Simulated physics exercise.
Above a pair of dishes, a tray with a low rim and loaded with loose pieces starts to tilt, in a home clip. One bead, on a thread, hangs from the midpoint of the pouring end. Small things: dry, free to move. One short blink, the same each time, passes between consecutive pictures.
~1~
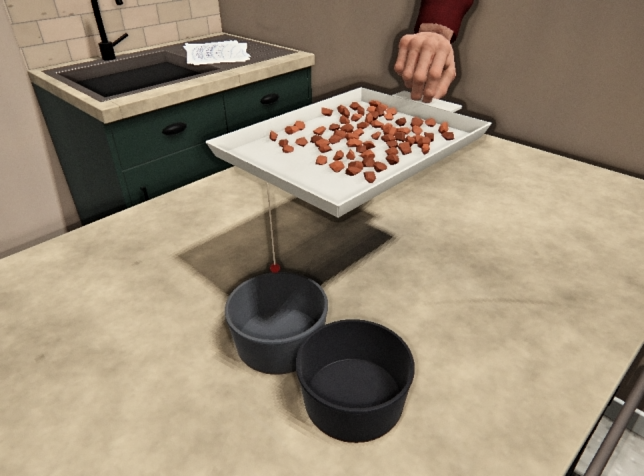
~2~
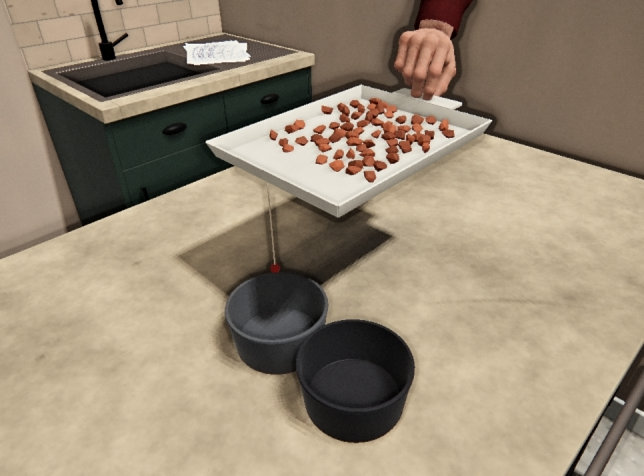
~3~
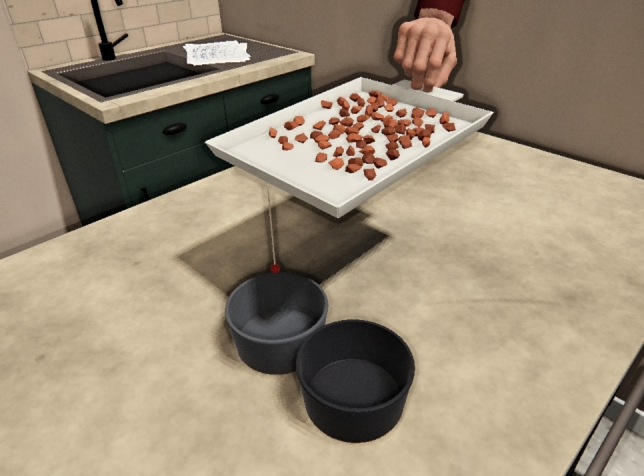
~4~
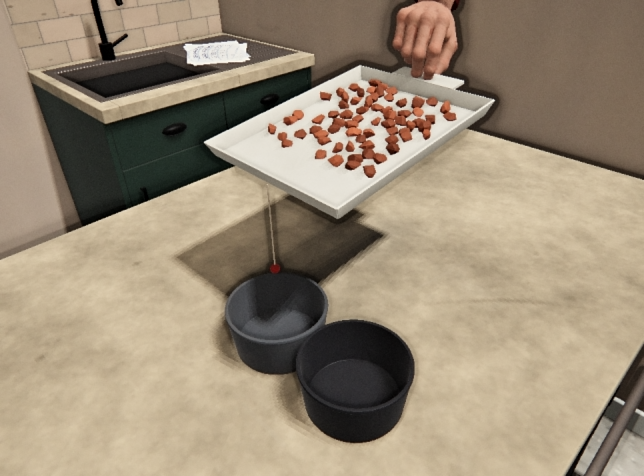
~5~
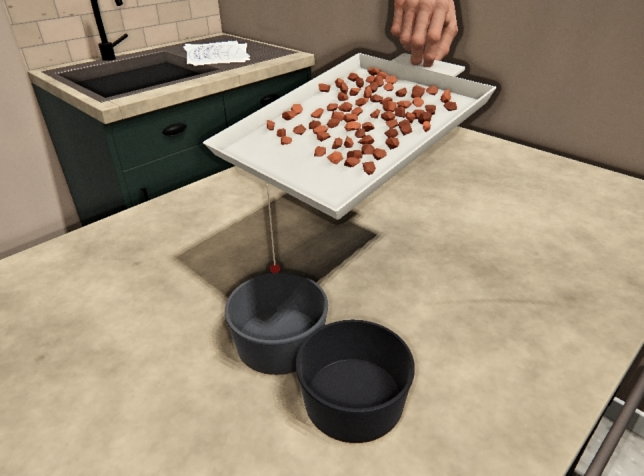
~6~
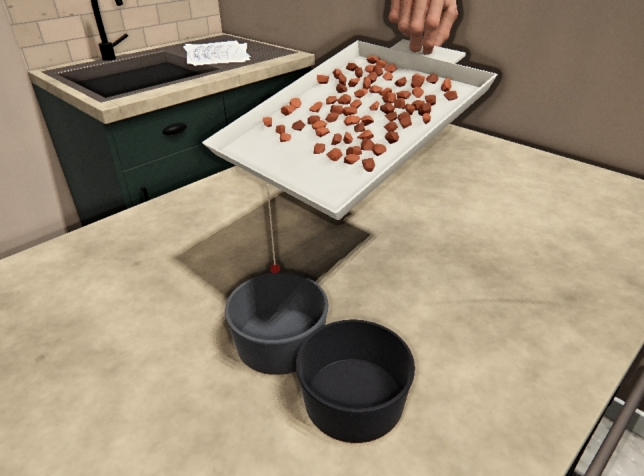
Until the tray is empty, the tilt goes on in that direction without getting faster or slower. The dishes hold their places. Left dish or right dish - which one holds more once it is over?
It pours more generously into the left dish, it seems.
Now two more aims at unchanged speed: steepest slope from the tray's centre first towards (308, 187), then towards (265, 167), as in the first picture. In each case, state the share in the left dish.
Around 50 percent for the first aim and around 10 percent for the second.
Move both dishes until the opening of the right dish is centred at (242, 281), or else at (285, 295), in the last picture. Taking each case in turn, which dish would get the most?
The dish to the right at the first, the dish to the right at the second.
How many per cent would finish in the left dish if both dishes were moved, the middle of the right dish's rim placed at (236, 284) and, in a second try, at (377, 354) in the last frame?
Close to 0 in a hundred, then close to 40 in a hundred.
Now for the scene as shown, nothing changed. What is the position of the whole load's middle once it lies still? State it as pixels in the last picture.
Centre at rest: Close to (267, 346).
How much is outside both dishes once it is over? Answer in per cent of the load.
Around 30 in a hundred.
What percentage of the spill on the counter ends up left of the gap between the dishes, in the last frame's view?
Looks to be around 100 per cent of the spill.
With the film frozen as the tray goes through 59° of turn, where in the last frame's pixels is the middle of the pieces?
Its middle sits at about pixel (285, 176).
Shortly afterwards, tray tipped steeply; the bulk on the tray; only a few in the right dish; only a few in the left dish; only a few outside both; a little in the air.
Next, tray tipped right over; near a third on the tray; a little in the right dish; near a quarter in the left dish; near a quarter outside both; near a quarter in the air.
Some moments later, tray tipped past a quarter turn; a little in the right dish; near half in the left dish; near a quarter outside both.
In the end, tray tipped past a quarter turn; a little in the right dish; near half in the left dish; near a quarter outside both.
